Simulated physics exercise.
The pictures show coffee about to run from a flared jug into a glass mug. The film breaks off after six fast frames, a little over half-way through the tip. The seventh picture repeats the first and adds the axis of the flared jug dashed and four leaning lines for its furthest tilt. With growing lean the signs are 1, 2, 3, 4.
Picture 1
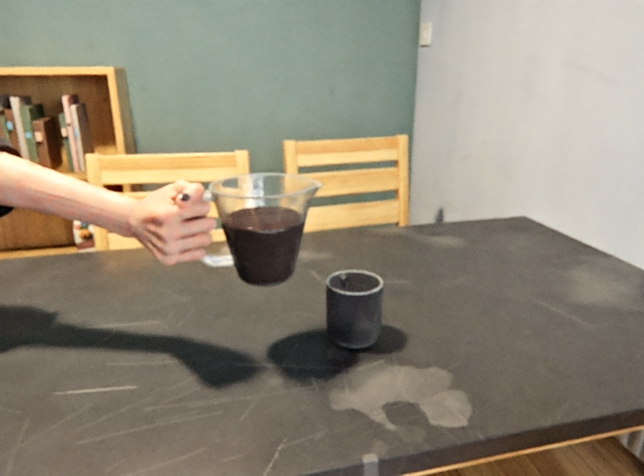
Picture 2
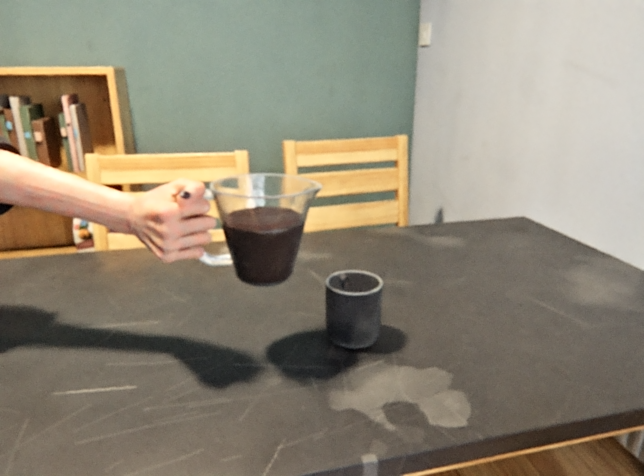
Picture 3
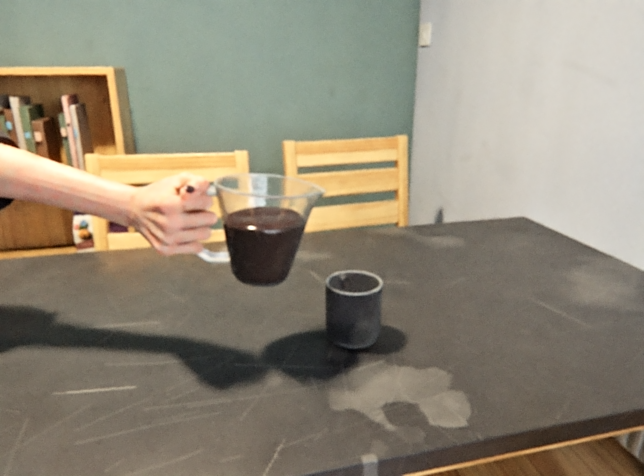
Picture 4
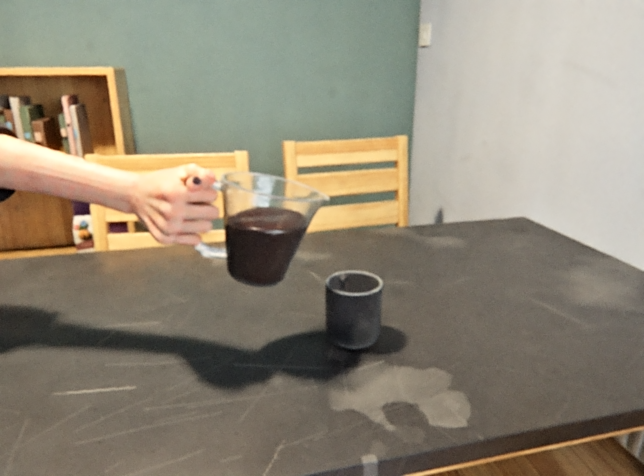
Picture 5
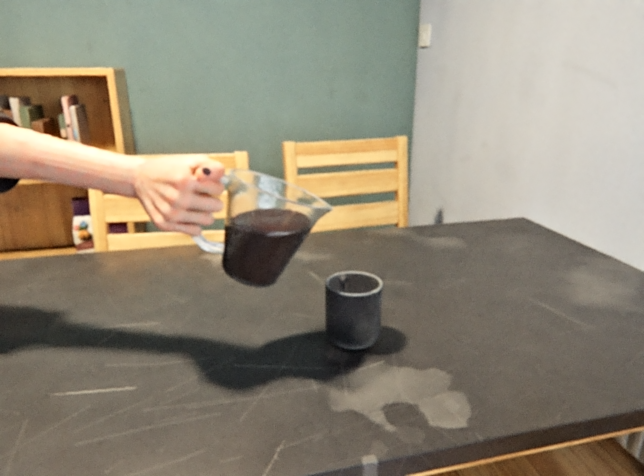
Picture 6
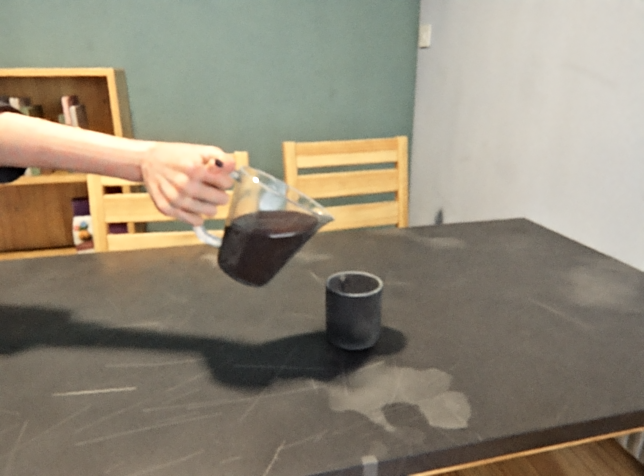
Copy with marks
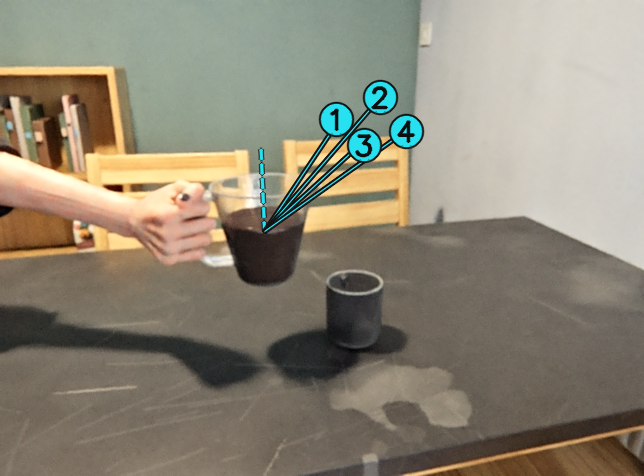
At the start, a hand from the left holds a clear flared jug of dark liquid upright above a black table, beside a small dark cup. The hand then tilts the jug gradually to the right, its lip dipping lower while the liquid shifts toward it and the cup stays still.
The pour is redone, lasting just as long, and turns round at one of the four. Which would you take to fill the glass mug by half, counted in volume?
4 works best here.
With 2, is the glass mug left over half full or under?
Under half.
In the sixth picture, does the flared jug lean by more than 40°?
No.
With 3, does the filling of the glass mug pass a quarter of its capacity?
Yes, it does.
In cyan, 1 at (329, 135); 2 at (369, 110); 3 at (349, 154); 4 at (392, 140).
If 1 is chosen, the glass mug ends with about 5 % of what it can hold.
If 2 is chosen, the glass mug ends with about 16 % of what it can hold.
If 3 is chosen, the glass mug ends with about 32 % of what it can hold.
If 4 is chosen, the glass mug ends with about 52 % of what it can hold.
